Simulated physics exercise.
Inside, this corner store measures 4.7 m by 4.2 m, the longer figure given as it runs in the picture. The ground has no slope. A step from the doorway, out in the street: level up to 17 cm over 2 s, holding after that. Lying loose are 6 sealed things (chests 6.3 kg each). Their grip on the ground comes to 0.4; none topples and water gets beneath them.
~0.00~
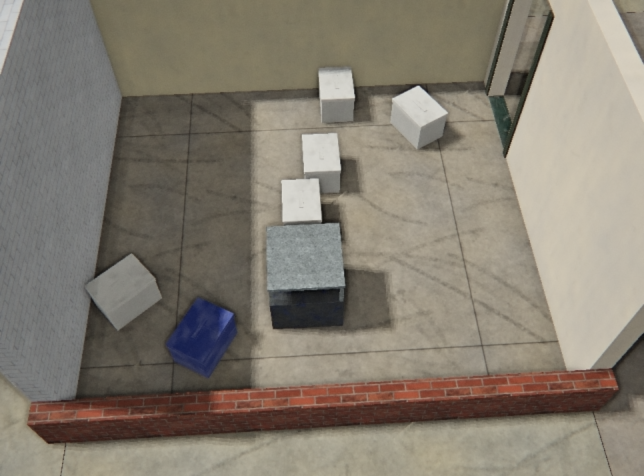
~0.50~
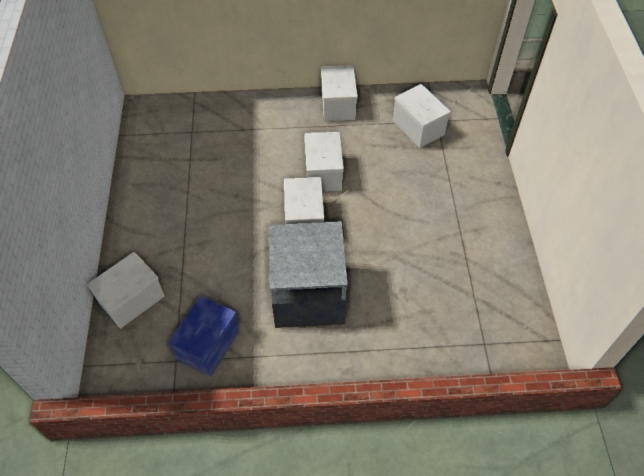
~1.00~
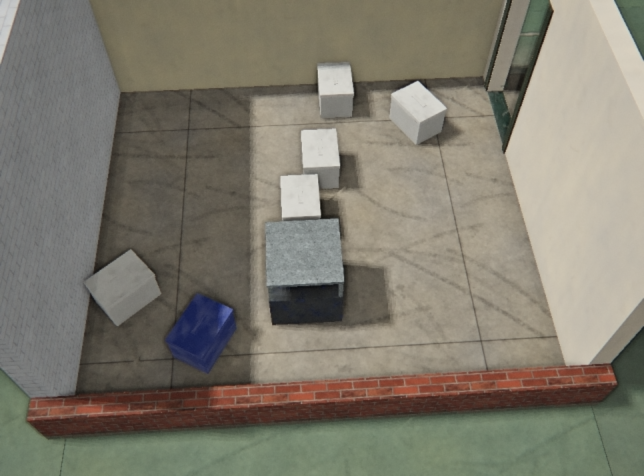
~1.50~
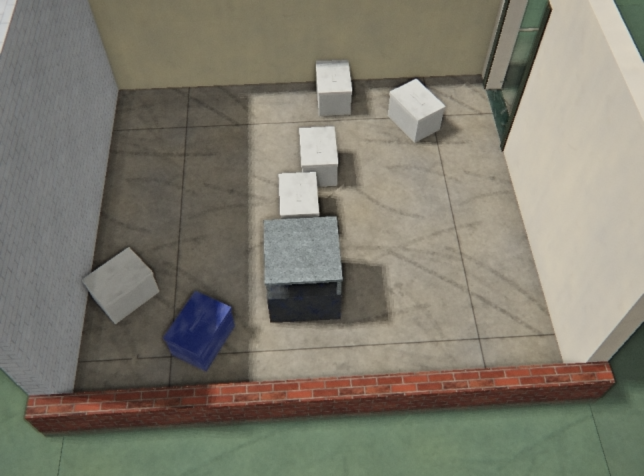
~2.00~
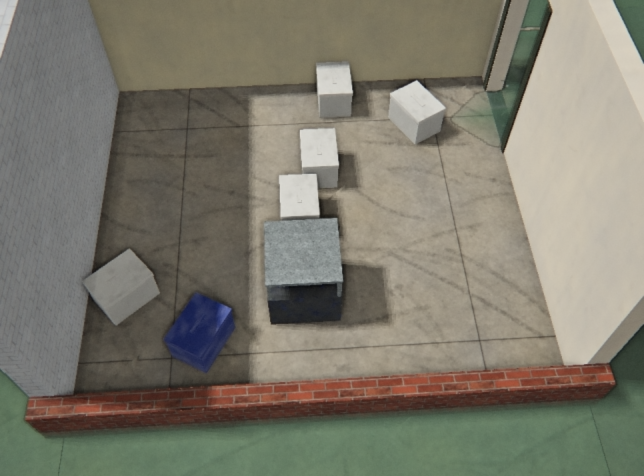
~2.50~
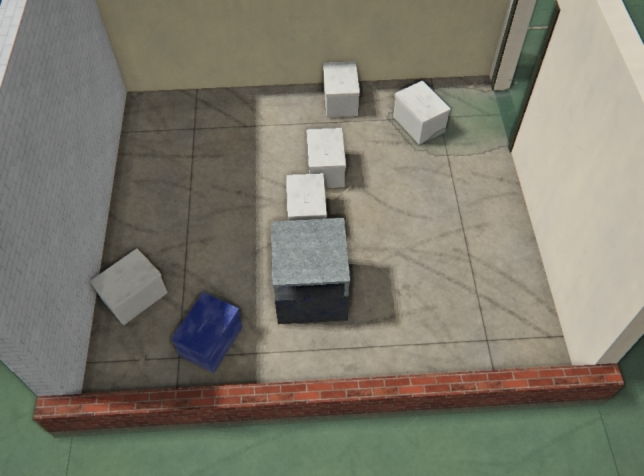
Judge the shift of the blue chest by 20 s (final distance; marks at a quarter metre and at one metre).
Result: A long trip.
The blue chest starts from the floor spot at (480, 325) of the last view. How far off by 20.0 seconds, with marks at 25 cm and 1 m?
Answer: It covers a big distance.
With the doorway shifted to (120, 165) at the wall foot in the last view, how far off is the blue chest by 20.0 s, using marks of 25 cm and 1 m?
Observation: Blue chest large displacement.
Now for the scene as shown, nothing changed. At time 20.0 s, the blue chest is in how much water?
9 cm or so.
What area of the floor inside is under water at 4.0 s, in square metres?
6.5 m2.
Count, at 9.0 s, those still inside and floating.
That would be 5 of them.
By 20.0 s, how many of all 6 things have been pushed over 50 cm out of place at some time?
6 of them.
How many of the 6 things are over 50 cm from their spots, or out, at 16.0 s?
The answer is 6.
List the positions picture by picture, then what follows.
In the first picture, the blue chest at (200, 329), on the bottom; 0.0 m2 under water; 0 of 6 have shifted.
In the second picture, the blue chest at (203, 327), on the bottom; water covers 0.0 m2; 0 of 6 have shifted.
In the third picture, the blue chest at (200, 324), on the bottom; 0.0 m2 under water; 0 of 6 have shifted.
In the fourth picture, the blue chest at (198, 322), on the bottom; 0.0 m2 under water; 0 of 6 have shifted.
In the fifth picture, the blue chest at (198, 324), on the bottom; 0.3 m2 under water; 0 of 6 have shifted.
In the sixth picture, the blue chest at (205, 323) rests on the ground; water covers 1.1 m2; 0 of 6 have shifted.
After 4.0 s the blue chest is near (205, 323), 0.0 m from its start, aground; 1 afloat.
After 9.0 s the blue chest is near (216, 336), 0.2 m from its start, aground; 5 afloat.
After 16.0 s the blue chest is near (503, 192), 3.3 m from its start, afloat; 6 afloat.
After 20.0 s the blue chest is near (313, 126), 2.6 m from its start, afloat; 6 afloat.
